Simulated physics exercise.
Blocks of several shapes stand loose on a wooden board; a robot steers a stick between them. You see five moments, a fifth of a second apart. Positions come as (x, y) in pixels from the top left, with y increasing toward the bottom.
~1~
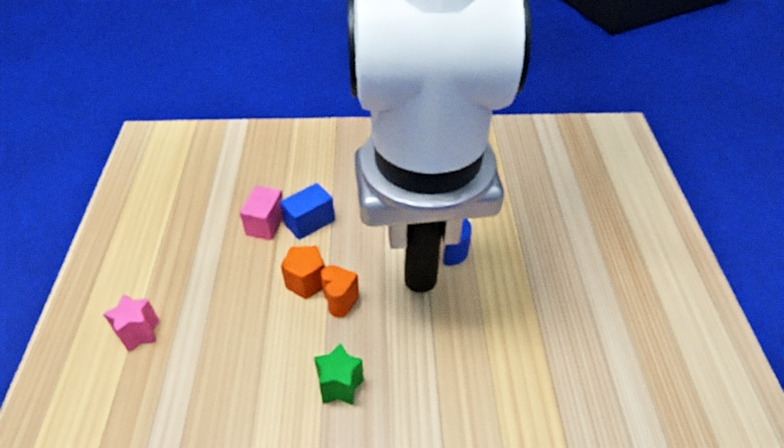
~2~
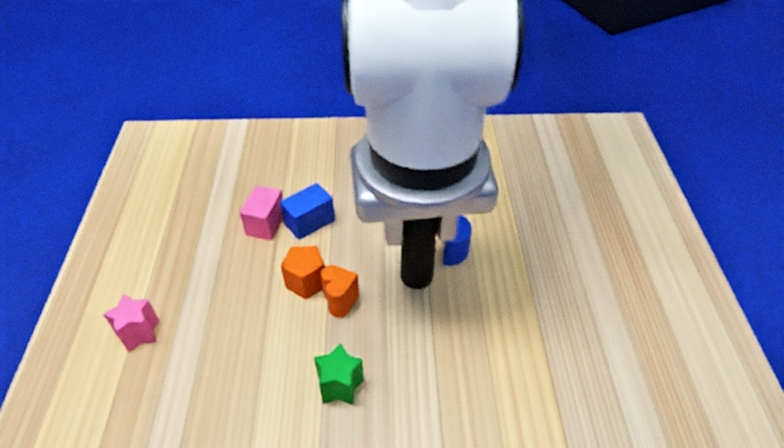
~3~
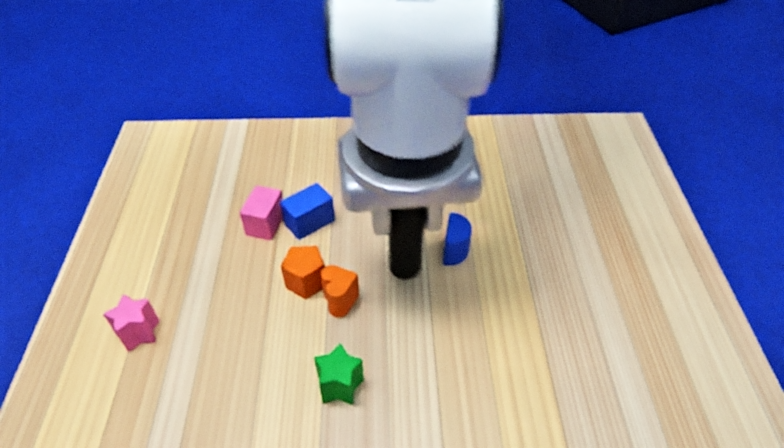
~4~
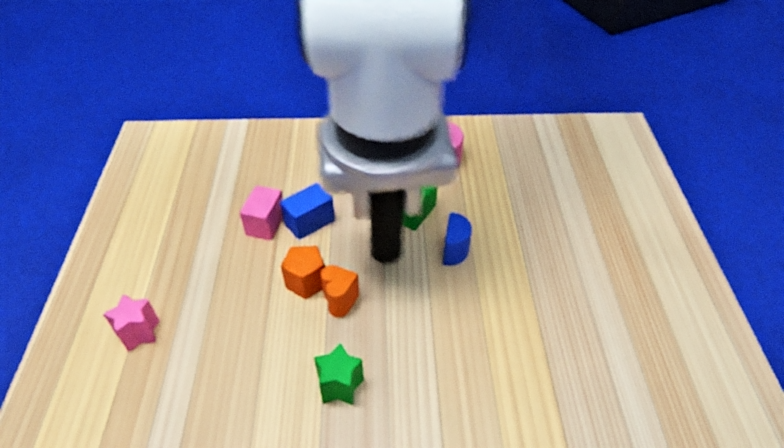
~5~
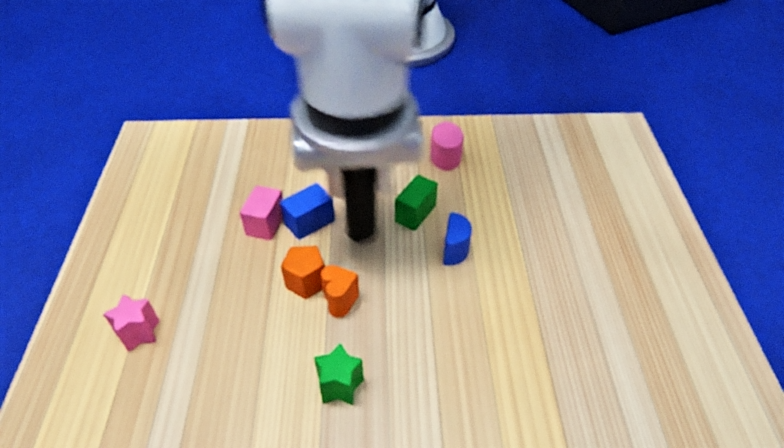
At the start, a white robot arm holds a black stick over a wooden board scattered with pink, blue, orange and green blocks. The arm moves the stick slightly left and away from the viewer, pushing nothing, and a green block and a pink cylinder come into view behind it.
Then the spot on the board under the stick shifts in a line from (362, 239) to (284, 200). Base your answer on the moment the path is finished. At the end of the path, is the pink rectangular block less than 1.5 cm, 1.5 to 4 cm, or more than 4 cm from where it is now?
It travels between 1.5 and 4 cm.
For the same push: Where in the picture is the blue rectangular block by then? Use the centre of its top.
Located at (249, 185).
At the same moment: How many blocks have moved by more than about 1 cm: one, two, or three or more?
The number is two.
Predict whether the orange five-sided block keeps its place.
By the last moment of the path, the orange five-sided block has stayed put.
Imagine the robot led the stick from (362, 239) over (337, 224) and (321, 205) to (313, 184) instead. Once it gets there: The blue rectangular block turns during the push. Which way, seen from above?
It twists anticlockwise.
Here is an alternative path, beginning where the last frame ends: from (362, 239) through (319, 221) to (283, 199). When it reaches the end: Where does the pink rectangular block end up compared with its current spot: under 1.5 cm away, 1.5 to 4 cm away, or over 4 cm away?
Between 1.5 and 4 cm.
The first path, step by step. Halfway along, stick at (320, 210); pink rectangular block at (254, 201); blue rectangular block at (287, 194), turned 40° anticlockwise.
At the end, stick at (282, 192); pink rectangular block at (229, 205), turned 50° anticlockwise; orange five-sided block in place; blue rectangular block at (249, 185), turned 90° anticlockwise; green rectangular block in place.
